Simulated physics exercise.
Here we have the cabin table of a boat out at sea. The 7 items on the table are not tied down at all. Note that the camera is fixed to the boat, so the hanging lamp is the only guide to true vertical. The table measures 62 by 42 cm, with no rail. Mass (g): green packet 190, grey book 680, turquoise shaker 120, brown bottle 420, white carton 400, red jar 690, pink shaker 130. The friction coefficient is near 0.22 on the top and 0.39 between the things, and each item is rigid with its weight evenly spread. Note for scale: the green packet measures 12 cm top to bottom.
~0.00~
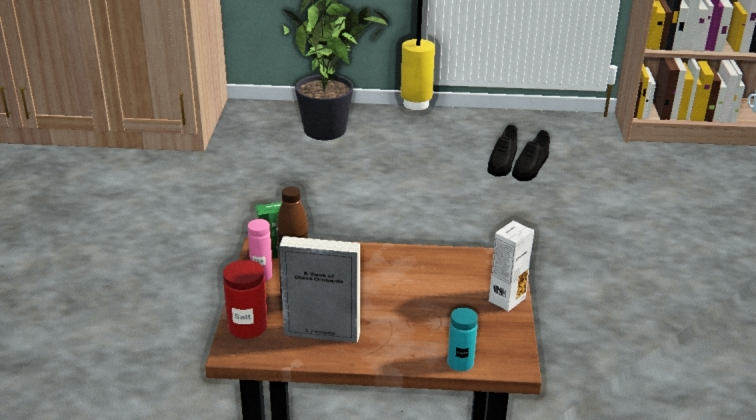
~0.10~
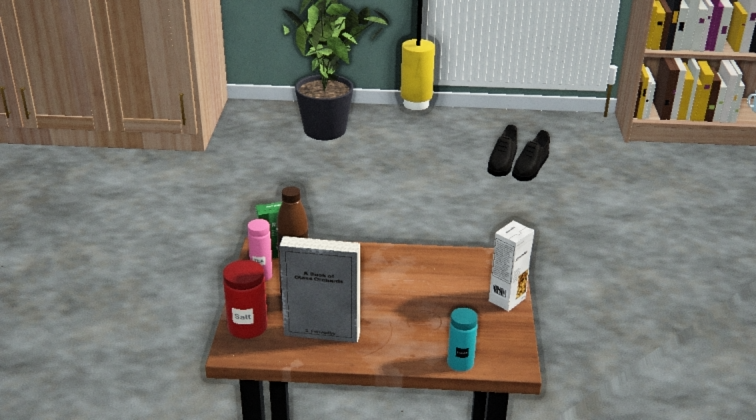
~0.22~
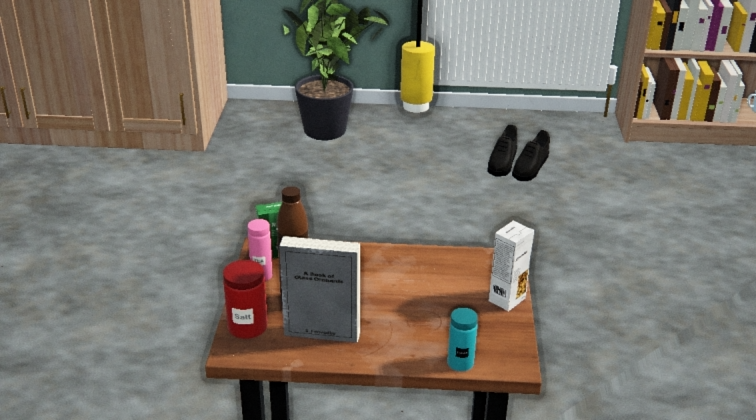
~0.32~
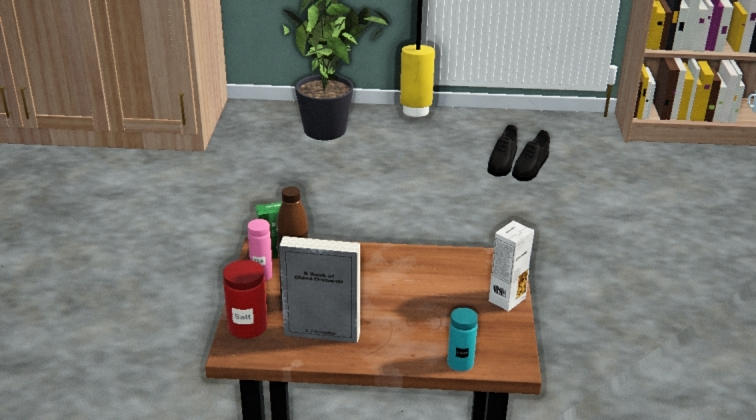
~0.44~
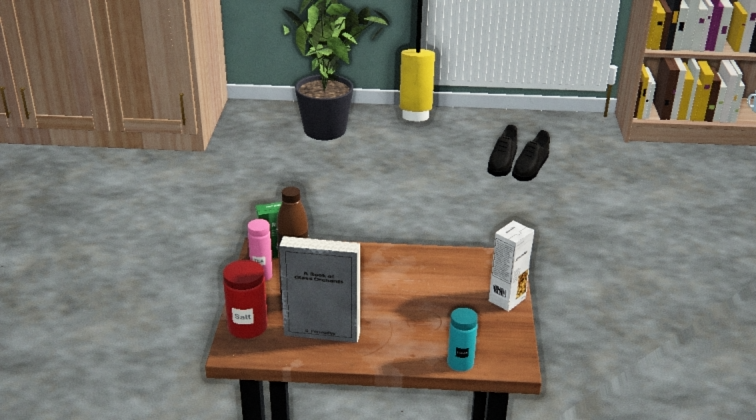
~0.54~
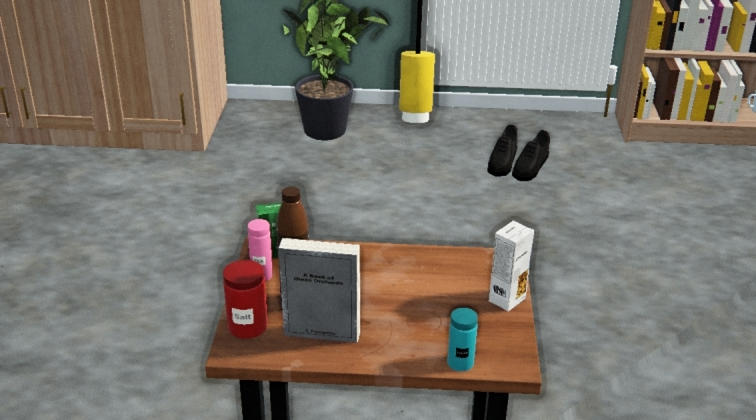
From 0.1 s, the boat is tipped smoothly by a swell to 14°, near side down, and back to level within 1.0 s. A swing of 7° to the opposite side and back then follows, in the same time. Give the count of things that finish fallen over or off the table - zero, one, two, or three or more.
One.
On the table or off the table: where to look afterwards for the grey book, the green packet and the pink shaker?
The grey book finishes off the table; the green packet ends on the table; the pink shaker is still on the table.
By 0.94 s, boat heeled 3°, near side down; grey book now off the table.
By 1.14 s, boat level.
When it is over (2.6 s), off the table, grey book; the other 6 within 5 cm of the start. In the last view, green packet near (277, 233).
